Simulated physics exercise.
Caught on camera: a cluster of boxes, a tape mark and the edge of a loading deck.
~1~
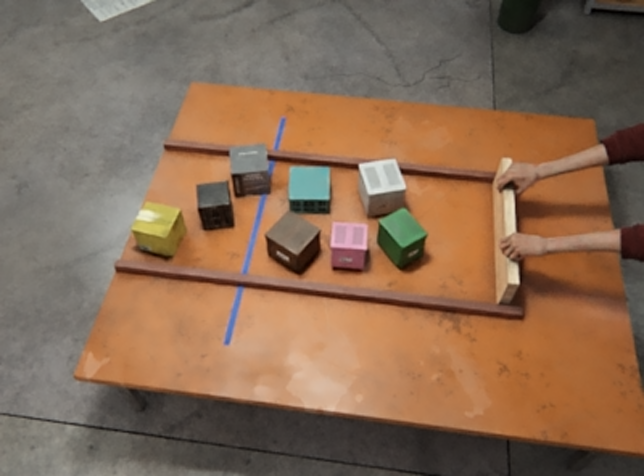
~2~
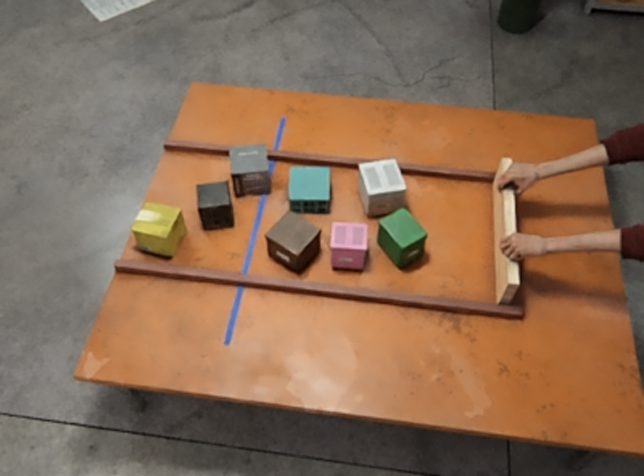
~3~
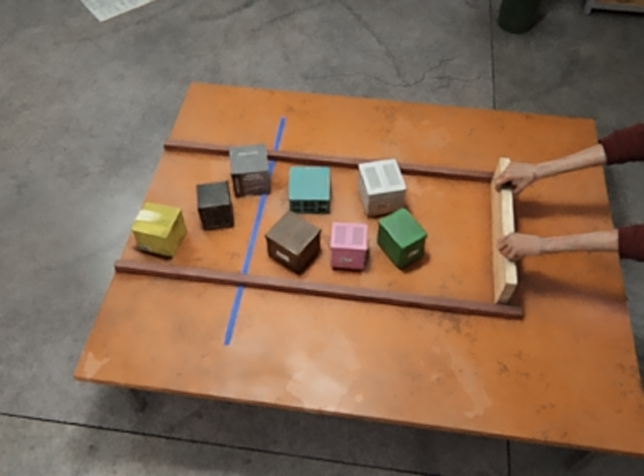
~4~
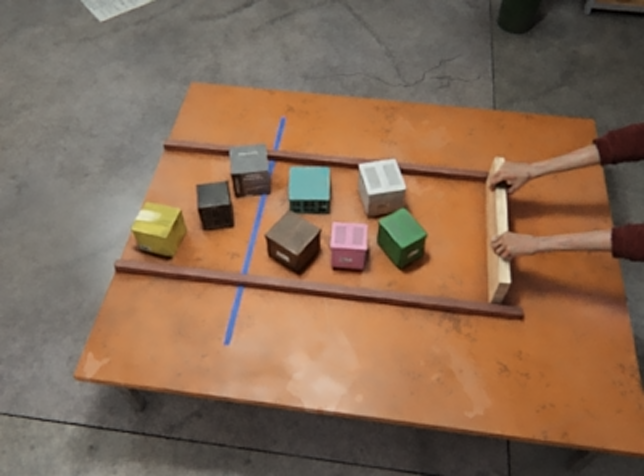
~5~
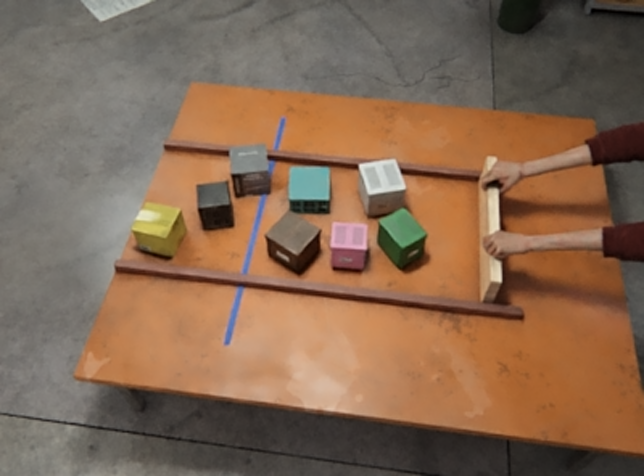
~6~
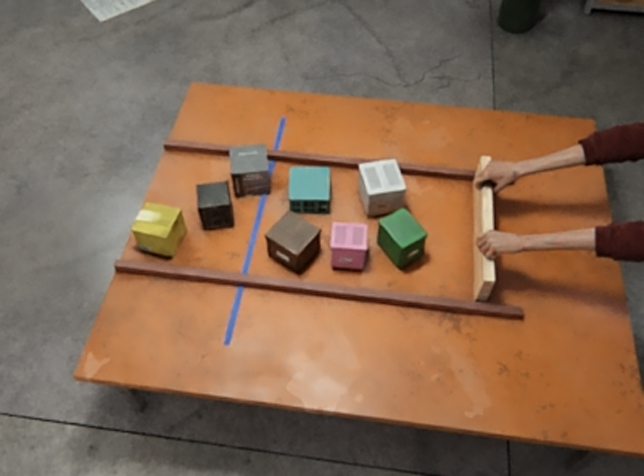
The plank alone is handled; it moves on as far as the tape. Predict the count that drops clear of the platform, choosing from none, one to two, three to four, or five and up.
I foresee no drops here.
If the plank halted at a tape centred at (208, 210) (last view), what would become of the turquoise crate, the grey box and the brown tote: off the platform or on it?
Outcome: Turquoise crate is not lost; grey box ends up off; brown tote ends up off.
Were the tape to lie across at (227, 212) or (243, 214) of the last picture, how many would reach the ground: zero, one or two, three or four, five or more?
Taking the two places as listed: Just one or two, then just one or two.
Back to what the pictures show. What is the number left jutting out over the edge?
The count would be 1.
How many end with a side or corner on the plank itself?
It is in contact with 2.
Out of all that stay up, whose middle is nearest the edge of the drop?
The yellow box finishes nearest.
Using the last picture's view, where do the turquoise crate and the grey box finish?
Turquoise crate: (210, 179); grey box: (176, 161).
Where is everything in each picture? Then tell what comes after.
Yellow box (160, 230); black crate (215, 206); grey box (251, 171); plank (505, 229); tape (259, 216), in the first frame.
Black crate (215, 206); white tote (381, 189), in the second frame.
Grey box (251, 171); plank (503, 229), in the third frame.
Yellow box (160, 230); pink tote (349, 247), in the fourth frame.
Black crate (215, 206); turquoise crate (310, 190), in the fifth frame.
Yellow box (160, 230); black crate (215, 206); grey box (251, 171); plank (483, 227); tape (259, 216), in the sixth frame.
A little later, none off yet; yellow box at rest near (160, 230); black crate at rest near (215, 206); grey box at rest near (251, 171).
When it is over, the number that fall off is zero.
